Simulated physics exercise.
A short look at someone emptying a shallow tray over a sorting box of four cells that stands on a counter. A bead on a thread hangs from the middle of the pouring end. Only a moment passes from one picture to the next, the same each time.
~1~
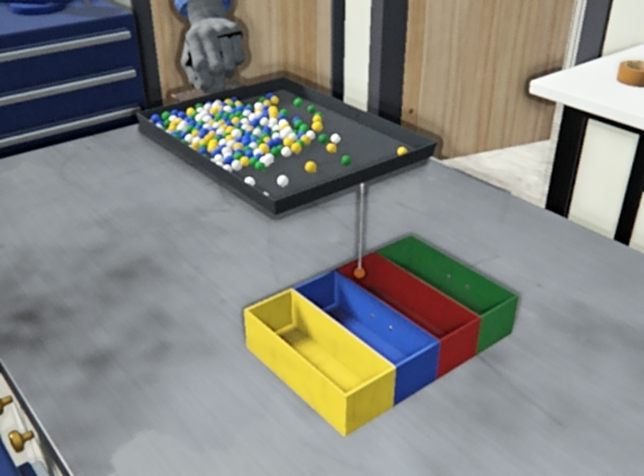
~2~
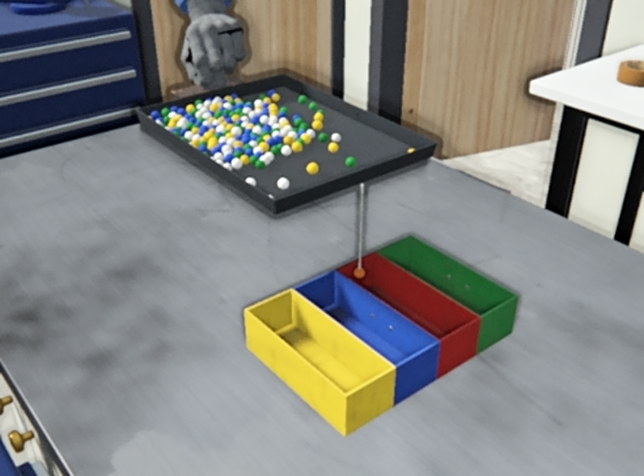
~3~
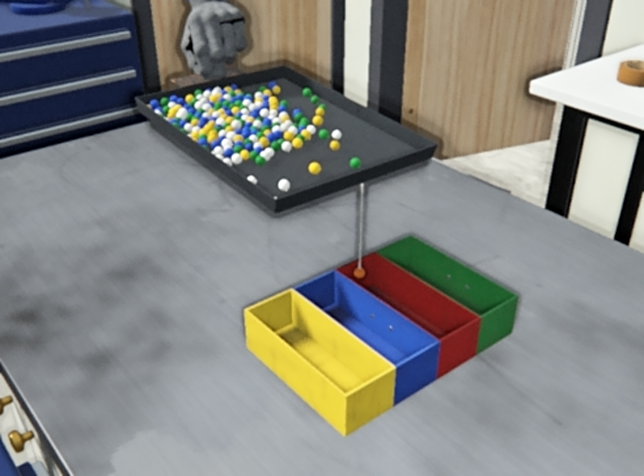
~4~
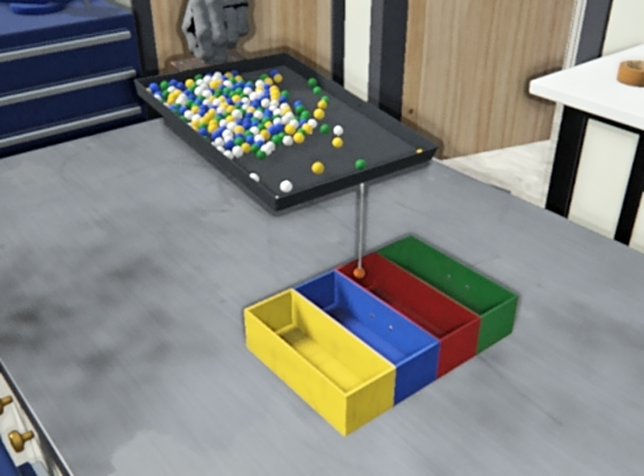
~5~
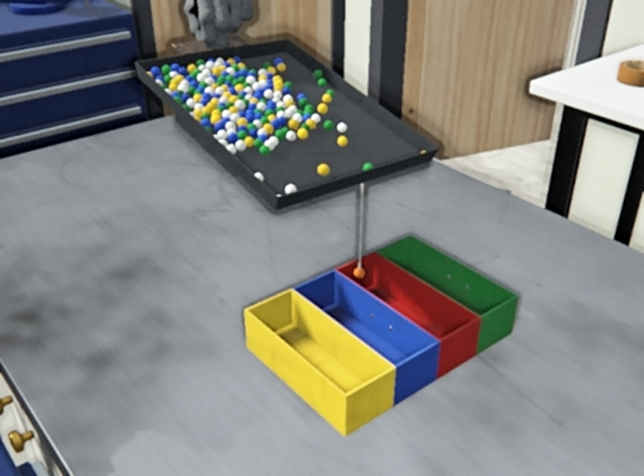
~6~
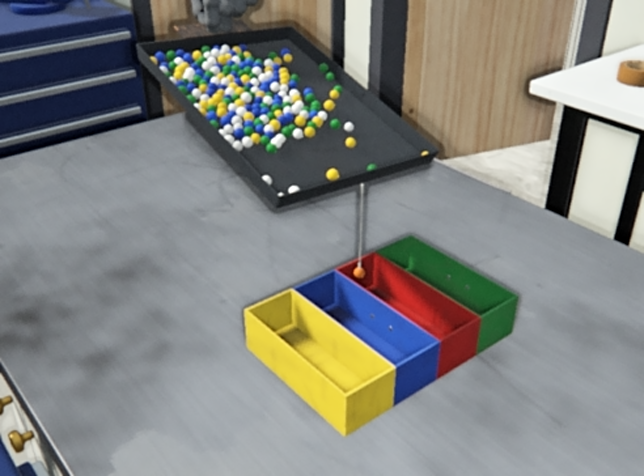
On a grey counter, a dark tray of colourful plastic beads was gradually raised at its far end above a box with yellow, blue, red and green cells, and the beads began sliding down it.
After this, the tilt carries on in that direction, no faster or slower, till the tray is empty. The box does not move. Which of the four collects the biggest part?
Most goes to the green cell.
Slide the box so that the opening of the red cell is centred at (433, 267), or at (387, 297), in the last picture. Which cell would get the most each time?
At the first place red, at the second that green cell.
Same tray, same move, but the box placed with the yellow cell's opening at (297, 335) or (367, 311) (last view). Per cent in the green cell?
Roughly 40 per cent, and 0 per cent.
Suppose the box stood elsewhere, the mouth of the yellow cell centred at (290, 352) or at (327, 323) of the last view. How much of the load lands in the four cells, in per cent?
The first gives 60 %, the second 90 %.
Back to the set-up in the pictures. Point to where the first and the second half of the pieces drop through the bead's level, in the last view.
The first part at (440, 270); the rest at (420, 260).
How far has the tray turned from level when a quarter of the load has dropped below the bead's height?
Roughly 60°.
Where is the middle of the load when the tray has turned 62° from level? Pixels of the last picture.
Near (395, 169).
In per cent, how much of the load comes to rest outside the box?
About 10 per cent.
Soon, tray tipped steeply; about two thirds on the tray; a small part in the green cell; a small part in the red cell; a stray few in the blue cell; a small part falling or outside the box.
A while on, tray tipped past a quarter turn; a small part on the tray; about a third in the green cell; about a quarter in the red cell; a small part in the blue cell; a stray few in the yellow cell; about a quarter falling or outside the box.
Towards the end, tray tipped past a quarter turn; about half in the green cell; about a third in the red cell; a small part in the blue cell; a stray few in the yellow cell; a small part falling or outside the box.
Finally, tray tipped past a quarter turn; about half in the green cell; about a third in the red cell; a small part in the blue cell; a stray few in the yellow cell; a small part outside the box.
